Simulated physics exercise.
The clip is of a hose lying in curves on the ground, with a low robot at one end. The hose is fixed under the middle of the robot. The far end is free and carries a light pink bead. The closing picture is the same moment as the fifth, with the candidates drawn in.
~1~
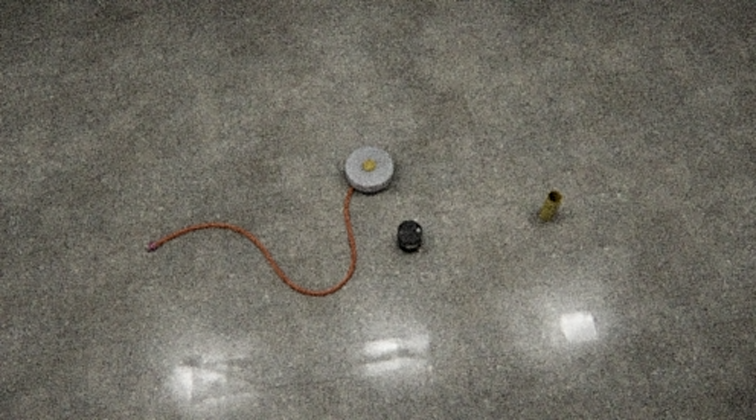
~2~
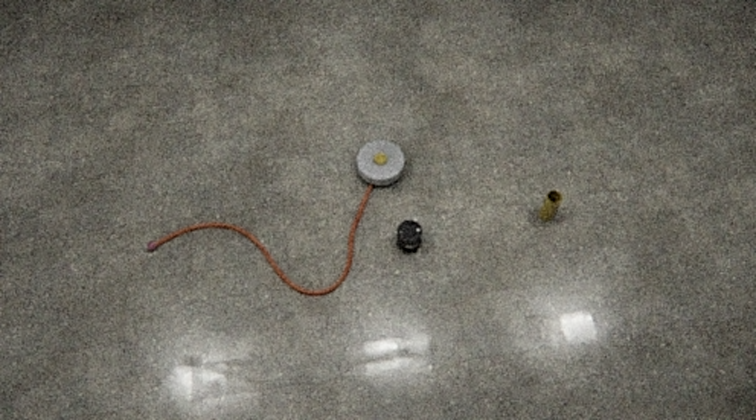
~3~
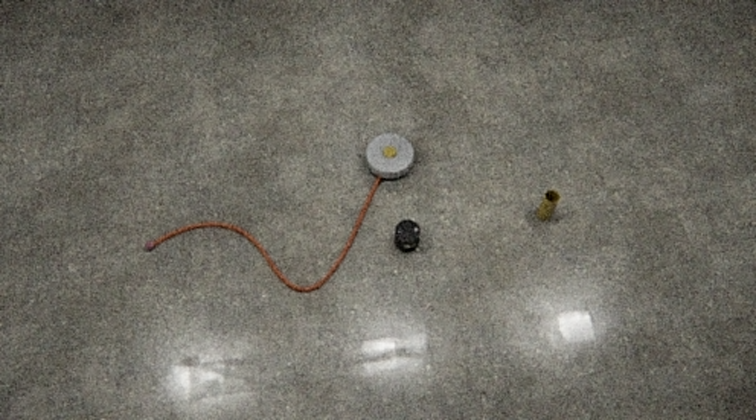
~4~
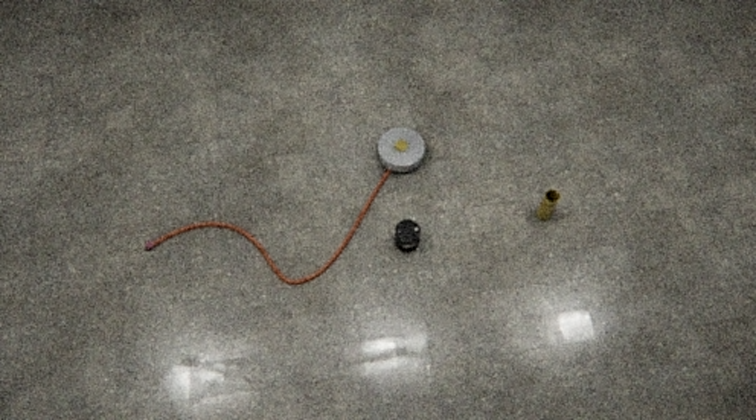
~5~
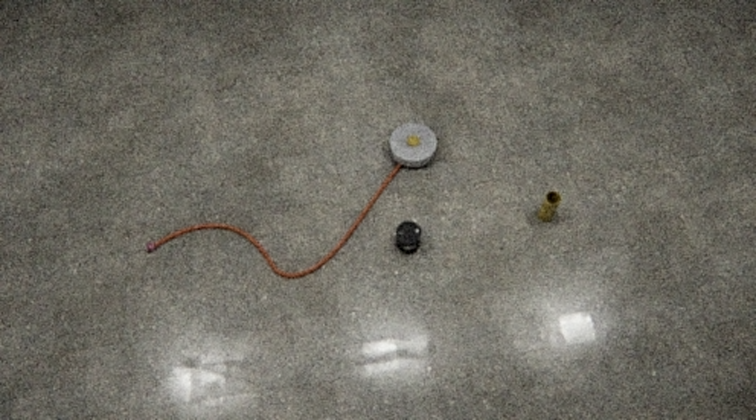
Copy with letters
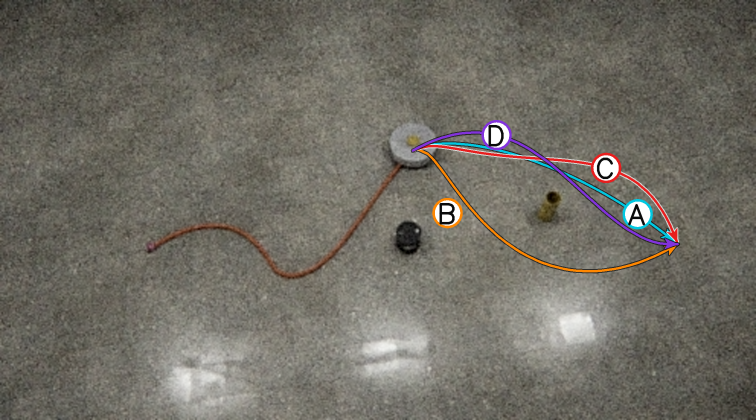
A round, pale grey robot with a yellow centre creeps up and to the right across a speckled grey floor, seen from above at an angle by a still camera. An orange-red hose curves from it to a free end at left, with a small black pot and a yellow post to the right. The robot draws the nearby hose along, straightening its bend, while the free end stays put.
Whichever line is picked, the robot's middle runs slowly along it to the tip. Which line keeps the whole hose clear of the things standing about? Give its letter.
The robot should drive C.
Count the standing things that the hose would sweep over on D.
One.
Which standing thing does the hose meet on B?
It is the black pot.
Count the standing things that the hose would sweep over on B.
In all, one.
On the copy, A from (413, 151) via (546, 165) to (674, 241); B from (413, 151) via (521, 253) to (678, 244); C from (413, 151) via (560, 160) to (677, 242); D from (413, 151) via (547, 161) to (678, 244).
On C. First, robot (523, 153), middle of the hose (356, 200), free end (181, 236).
Then, robot (633, 174), middle of the hose (456, 185), free end (287, 214).
Finally, robot (681, 240), middle of the hose (498, 193), free end (328, 206); nothing has been touched.
By contrast, A meets the yellow post; B meets the black pot; D meets the yellow post.
